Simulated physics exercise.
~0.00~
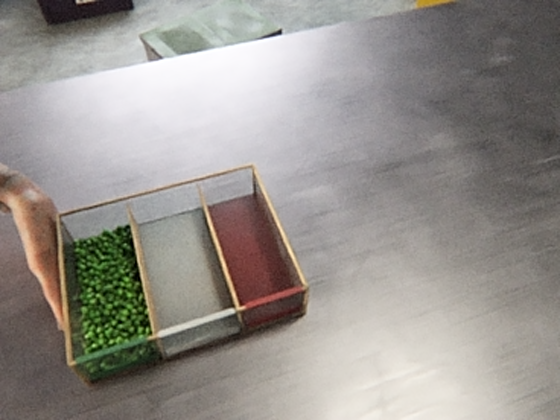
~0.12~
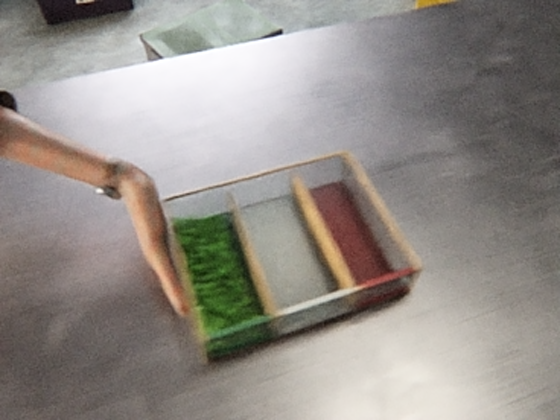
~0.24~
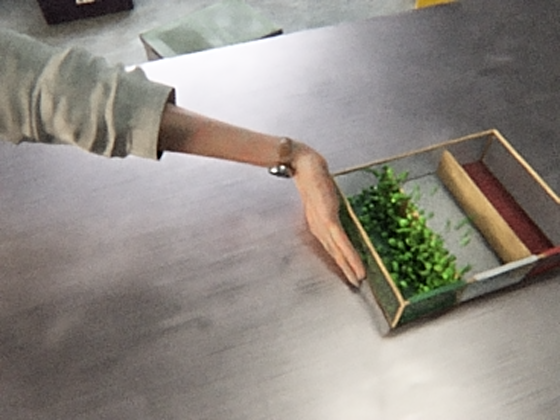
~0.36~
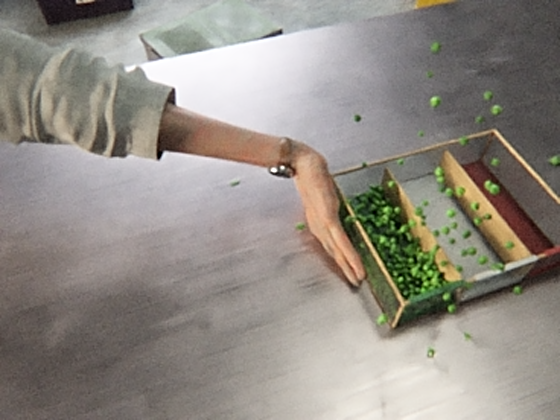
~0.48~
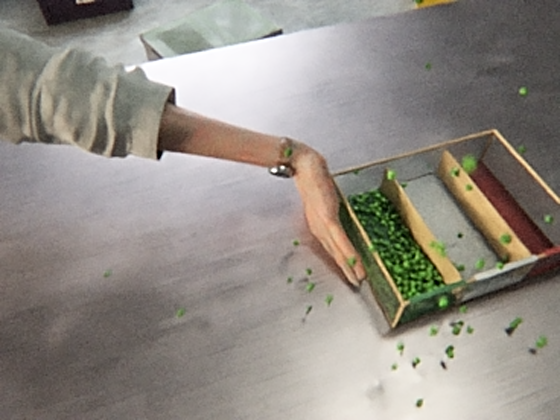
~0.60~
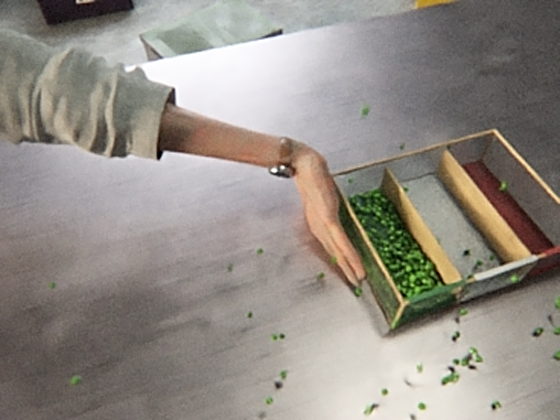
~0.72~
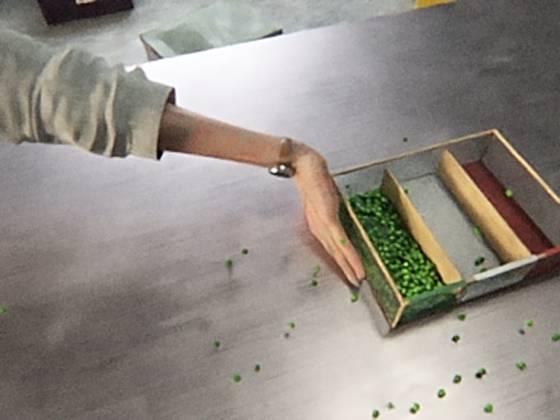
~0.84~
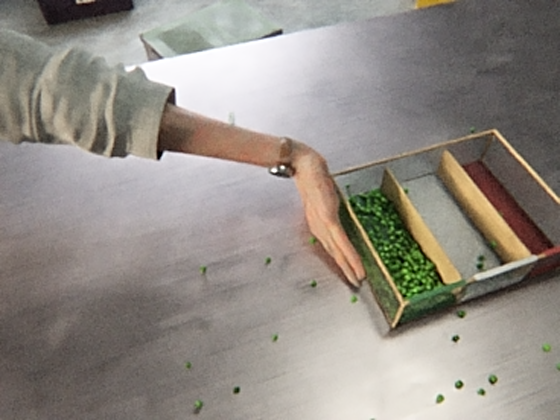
A clear divided tray of green peas slid right across a gray tabletop with a hand at its left side, then stopped abruptly, sending some peas flying and scattering across the table while most stayed in the left compartment.
